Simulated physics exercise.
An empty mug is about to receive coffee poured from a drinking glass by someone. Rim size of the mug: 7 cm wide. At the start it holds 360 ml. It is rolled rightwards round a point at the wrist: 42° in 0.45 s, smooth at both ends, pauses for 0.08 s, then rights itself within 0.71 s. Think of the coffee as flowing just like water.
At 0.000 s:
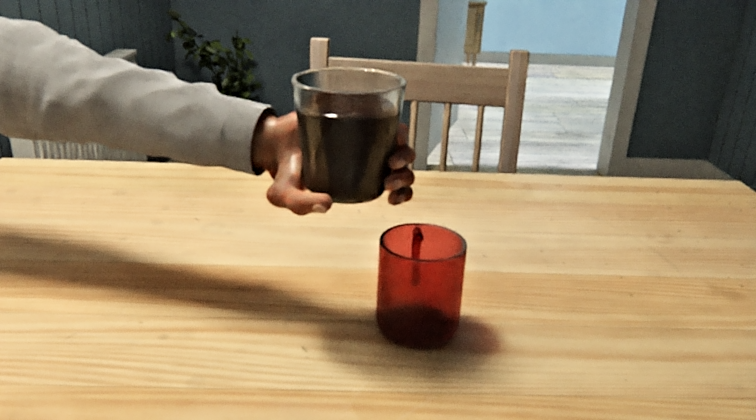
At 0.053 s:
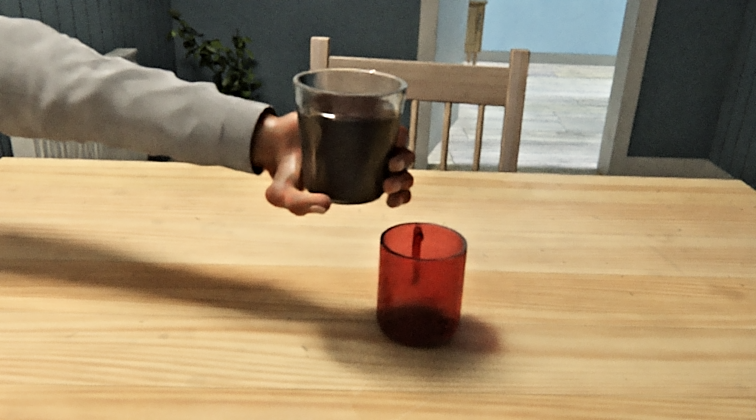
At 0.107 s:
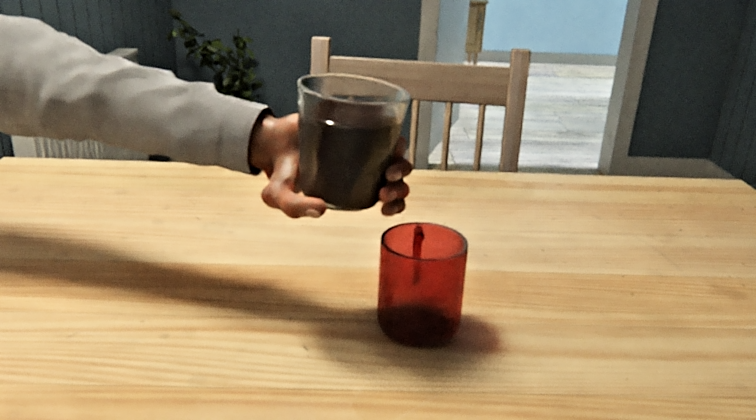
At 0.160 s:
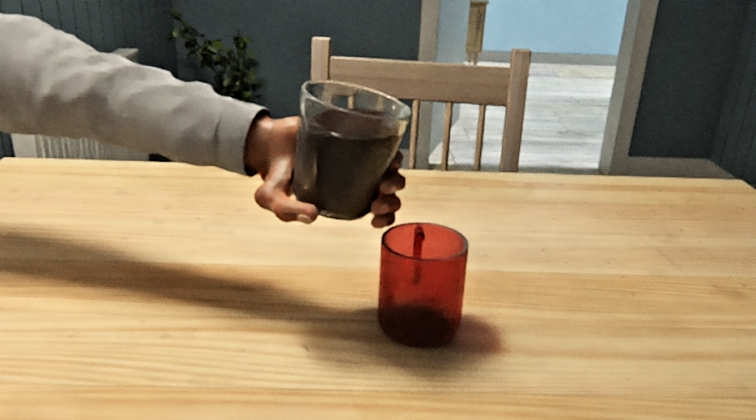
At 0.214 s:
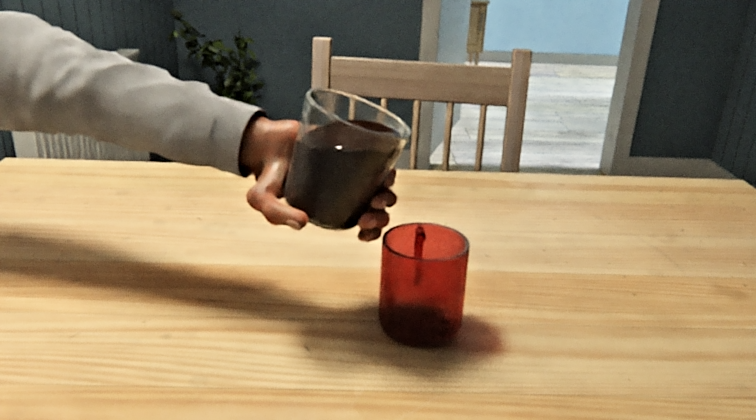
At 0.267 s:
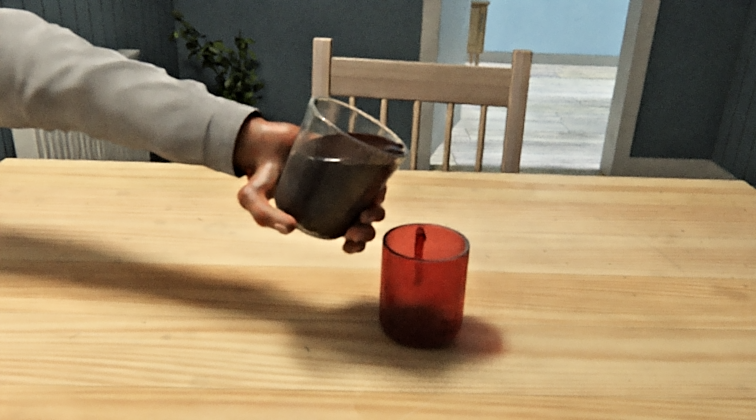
A hand holds a glass of dark coffee and tilts it rightwards above a red mug.
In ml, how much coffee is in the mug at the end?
About 35 ml.
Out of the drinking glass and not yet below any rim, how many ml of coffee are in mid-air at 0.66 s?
Roughly 15 ml is airborne.
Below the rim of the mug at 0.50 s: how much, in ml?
Some 5 ml.
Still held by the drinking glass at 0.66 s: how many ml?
It still holds some 320 ml, I'd say.
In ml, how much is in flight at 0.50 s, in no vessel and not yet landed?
Close to 5 ml.
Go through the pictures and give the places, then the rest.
The first frame shows tilt 0°; pouring edge (404, 84); surface from (316, 100) to (383, 101); the mug's rim runs from (381, 242) to (465, 244).
The second frame shows tilt 1°; pouring edge (406, 87); surface from (315, 102) to (384, 103).
The third frame shows tilt 6°; pouring edge (408, 98); surface from (314, 108) to (385, 111).
The fourth frame shows tilt 12°; pouring edge (409, 114); surface from (313, 121) to (388, 121).
The fifth frame shows tilt 19°; pouring edge (409, 134); surface from (311, 135) to (390, 132).
The sixth frame shows tilt 27°; pouring edge (406, 153); surface from (303, 149) to (396, 144).
Then, 0.50 s in, the tilt is 42° and the mug has 5 ml, the drinking glass 340 ml, and 0 ml is on the table top.
Then, 0.66 s in, the tilt is 39° and the mug has 20 ml, the drinking glass 320 ml, and 0 ml is on the table top.
Then, 0.84 s in, the tilt is 25° and the mug has 35 ml, the drinking glass 320 ml, and 0 ml is on the table top.
Then, 1.03 s in, the tilt is 9° and the mug has 35 ml, the drinking glass 320 ml, and 0 ml is on the table top.
Finally, the mug has 35 ml, the drinking glass 320 ml, and 0 ml is on the table top.
